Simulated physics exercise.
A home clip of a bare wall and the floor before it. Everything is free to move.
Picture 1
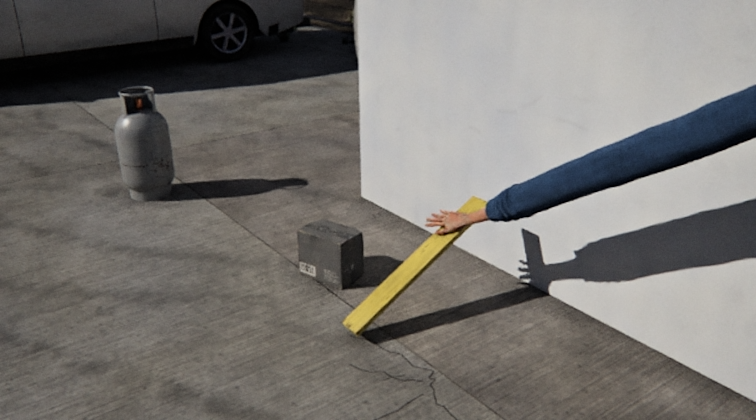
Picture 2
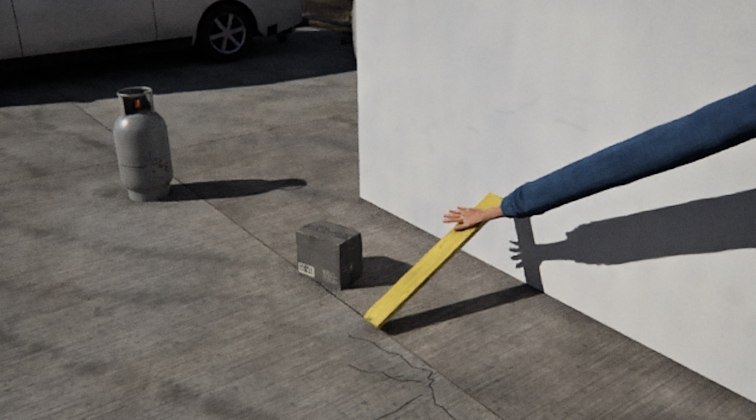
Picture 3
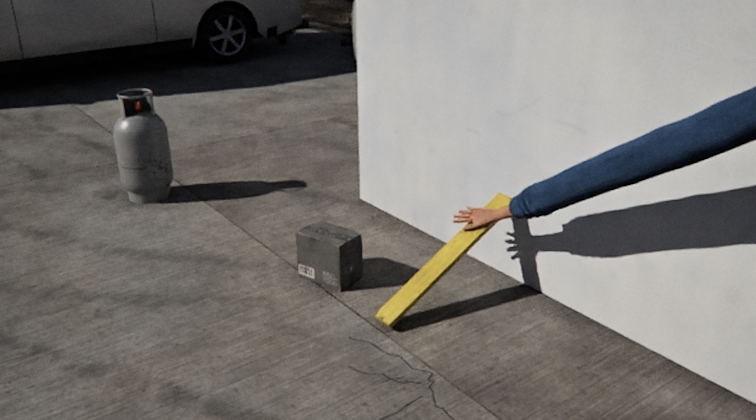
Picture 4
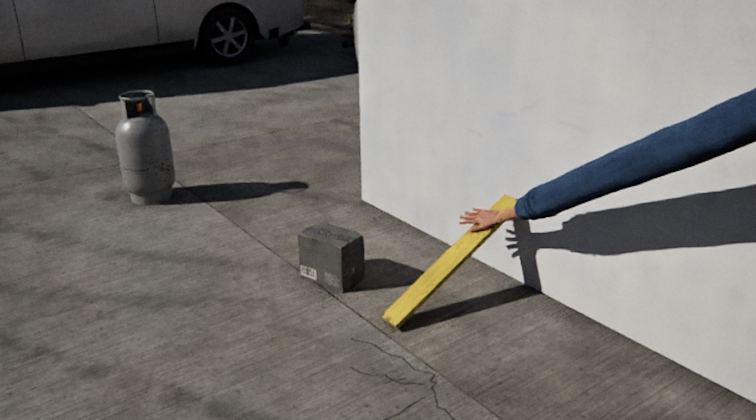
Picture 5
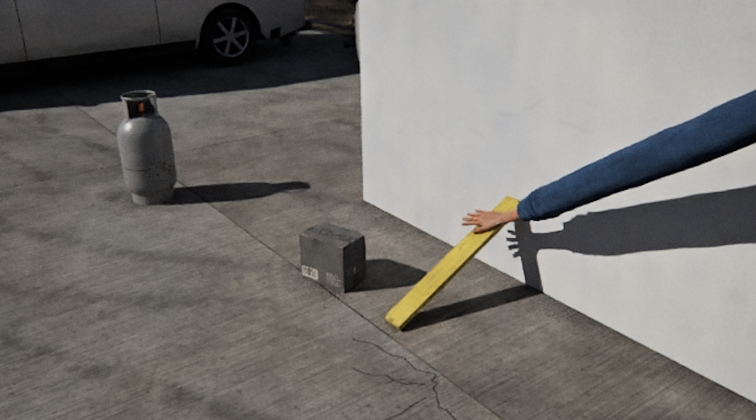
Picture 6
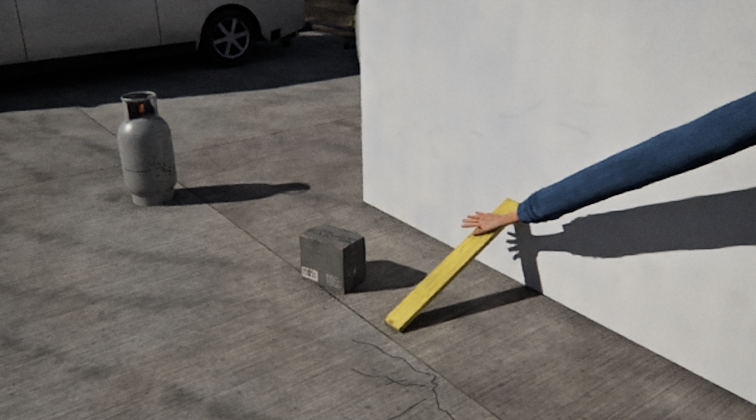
A hand in a blue sleeve moved a slanted yellow plank a short way to the right, then kept it propped near a white wall, while a grey box and a metal gas cylinder stayed put.
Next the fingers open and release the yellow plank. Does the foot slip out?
Here the plank slips out.
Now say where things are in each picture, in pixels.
The first frame shows on its way; yellow plank (419, 262); grey box (331, 253).
The second frame shows on its way; yellow plank (437, 258); grey box (330, 253).
The third frame shows on its way; yellow plank (447, 257); grey box (330, 255).
The fourth frame shows on its way; yellow plank (454, 258); grey box (332, 256).
The fifth frame shows propped up under the hand; yellow plank (456, 260); grey box (333, 256).
The sixth frame shows propped up under the hand; yellow plank (456, 262); grey box (333, 257).
Then, 0.30 s later than the last frame, yellow plank 9° lower than it was left near (452, 275).
Then, 0.40 s later than the last frame, yellow plank 23° lower than it was left near (447, 296).
Then, 0.50 s later than the last frame, yellow plank 28° lower than it was left near (446, 302).
When it is over, moved from the start, yellow plank; grey box as before. End places, in pixels of the last picture, yellow plank near (446, 303). The plank gives way.
